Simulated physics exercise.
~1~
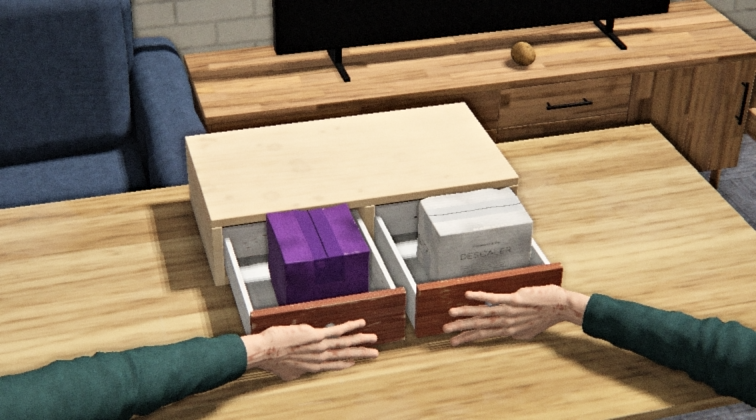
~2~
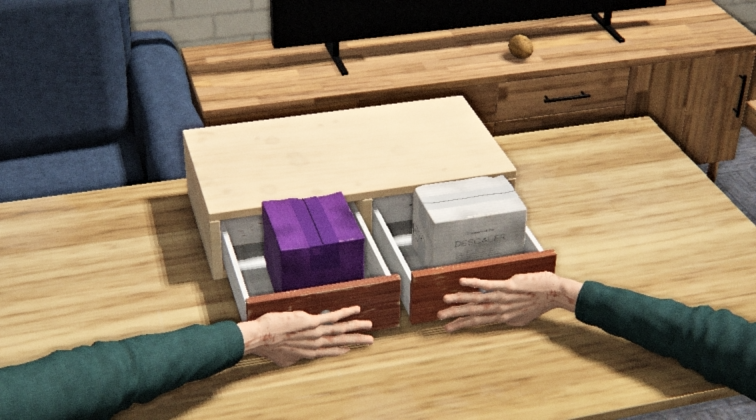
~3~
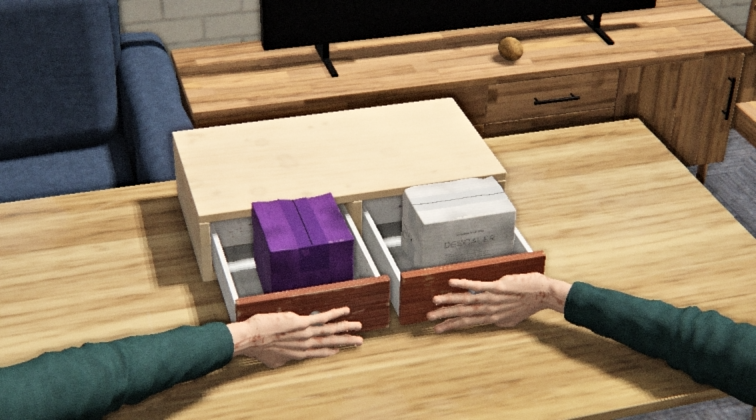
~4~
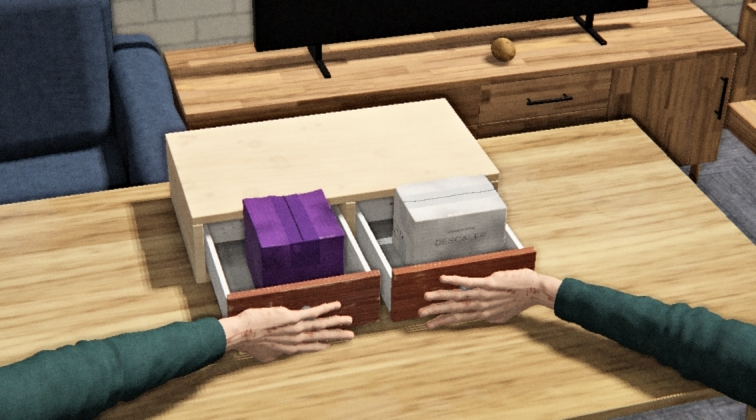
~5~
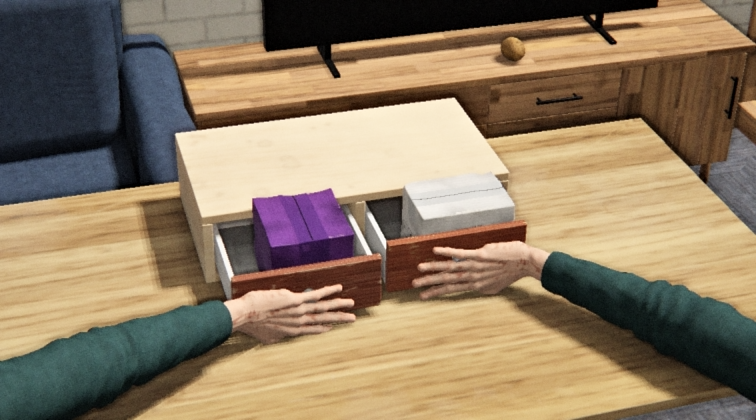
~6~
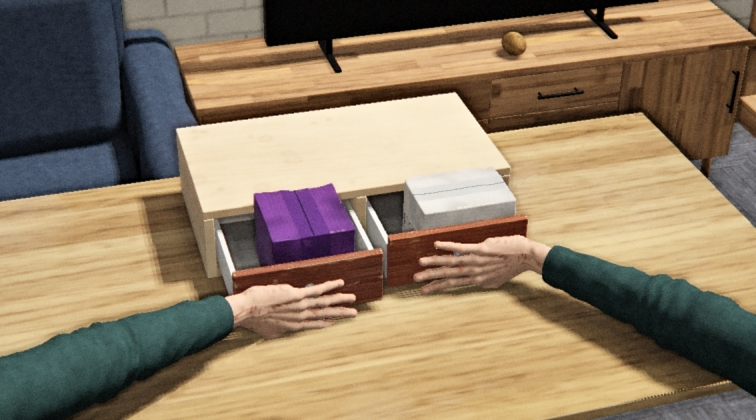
A purple box and a white box sit in the two open, red-fronted drawers of a low, pale wooden chest, the purple one on the left and the white one on the right. The chest rests on a wooden table, seen from above in a gently swaying view, with a blue sofa and a television stand behind. Two hands in dark green sleeves reach in and rest against the drawer fronts. They push both drawers inward a little, the boxes riding along. At the end both drawers remain partly open, hands still on their fronts.
